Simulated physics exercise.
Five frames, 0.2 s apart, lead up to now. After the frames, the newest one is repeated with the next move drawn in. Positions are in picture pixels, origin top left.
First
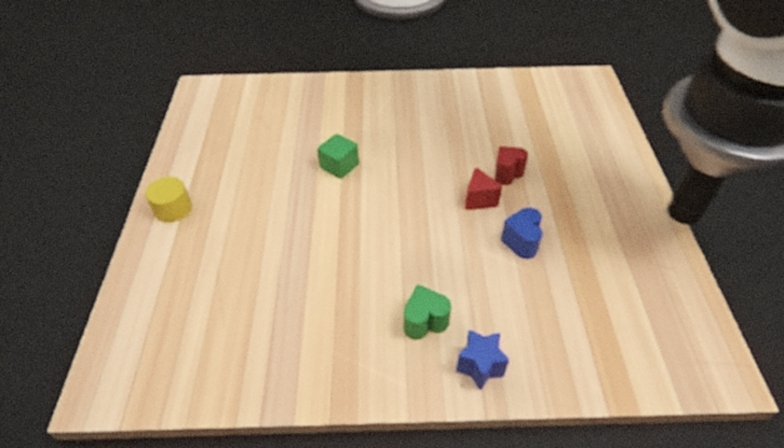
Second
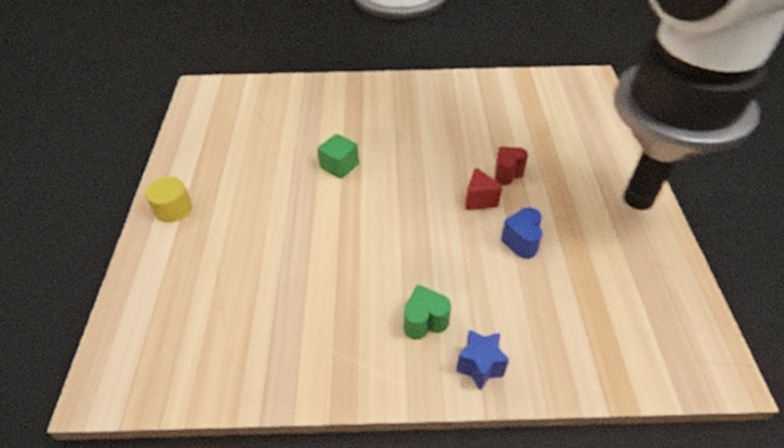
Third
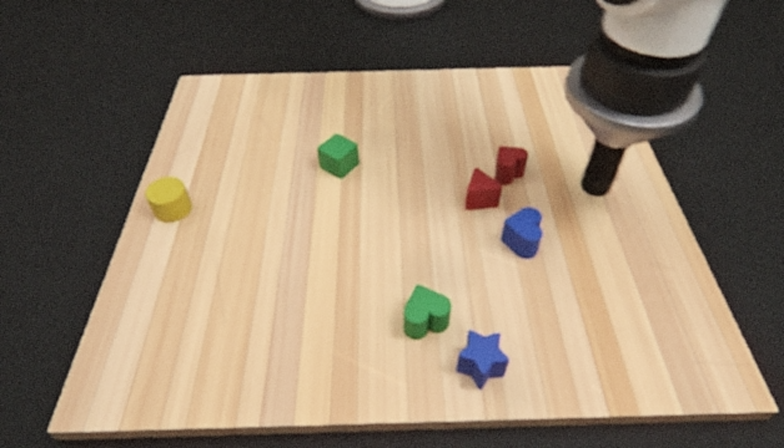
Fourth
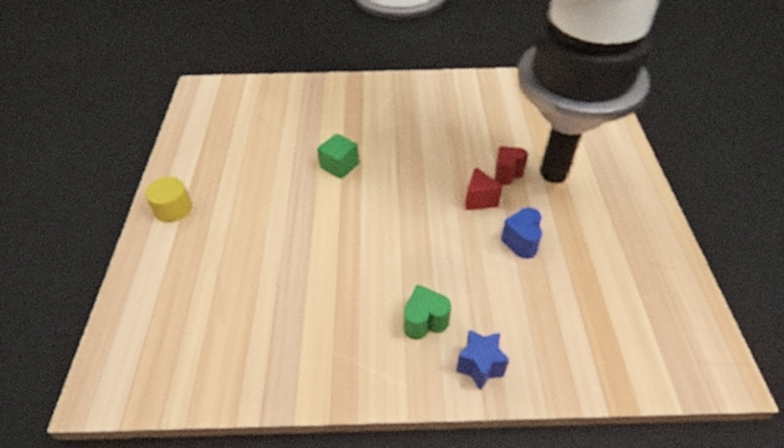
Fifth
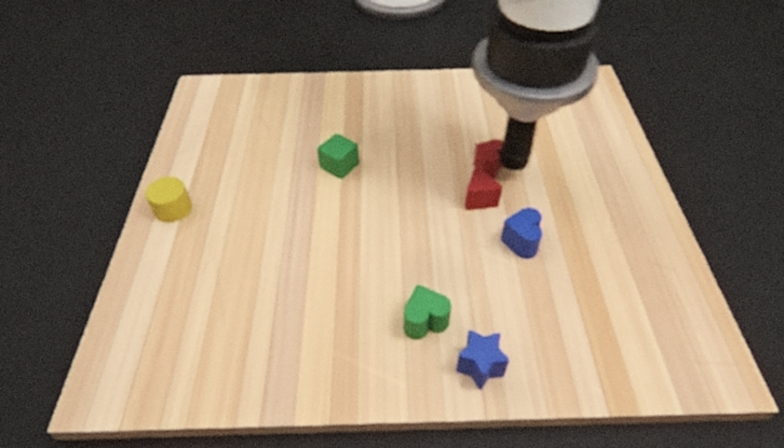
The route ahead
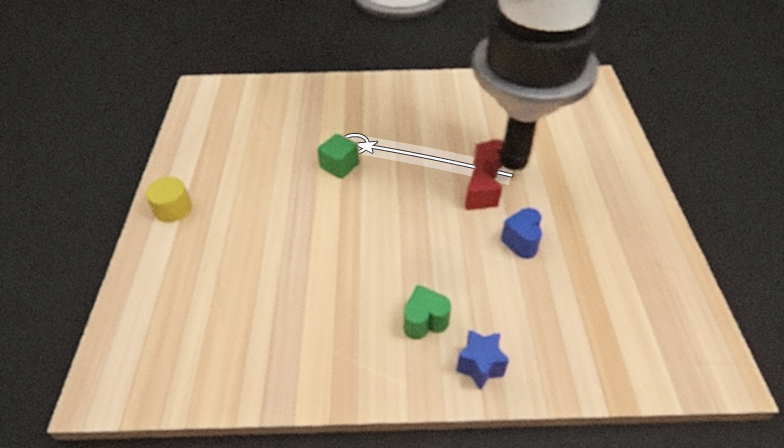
A robot arm with a grey collar and a black rod moves over a pale striped wooden board on a black surface, seen from above at an angle by a still camera. A yellow cylinder sits at left, a green cube at upper centre, a red heart, red triangular block and blue heart right of centre, a green heart and blue star below. The rod glides leftward from the right edge and nudges the red heart left.
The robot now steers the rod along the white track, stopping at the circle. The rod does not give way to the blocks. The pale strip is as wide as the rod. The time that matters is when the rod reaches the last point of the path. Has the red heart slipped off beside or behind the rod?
Going by the path, no.
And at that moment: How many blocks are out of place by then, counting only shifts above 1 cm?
The push will move one block.
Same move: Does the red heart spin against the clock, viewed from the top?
Final answer: No.
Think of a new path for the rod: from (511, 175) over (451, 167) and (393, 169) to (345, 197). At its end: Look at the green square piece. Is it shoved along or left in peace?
Undisturbed, or as good as.
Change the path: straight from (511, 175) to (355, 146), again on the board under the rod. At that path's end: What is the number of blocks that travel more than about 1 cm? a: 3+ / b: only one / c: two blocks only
b - only one.
Drawn move, in a line from (511, 175) to (354, 144).
On the path given first. One third of the way, rod at (459, 150); red heart at (437, 136).
Two thirds of the way, rod at (405, 139); red heart at (385, 125).
At the end, rod at (353, 130); green square piece still; red heart at (337, 113), turned 20° clockwise.
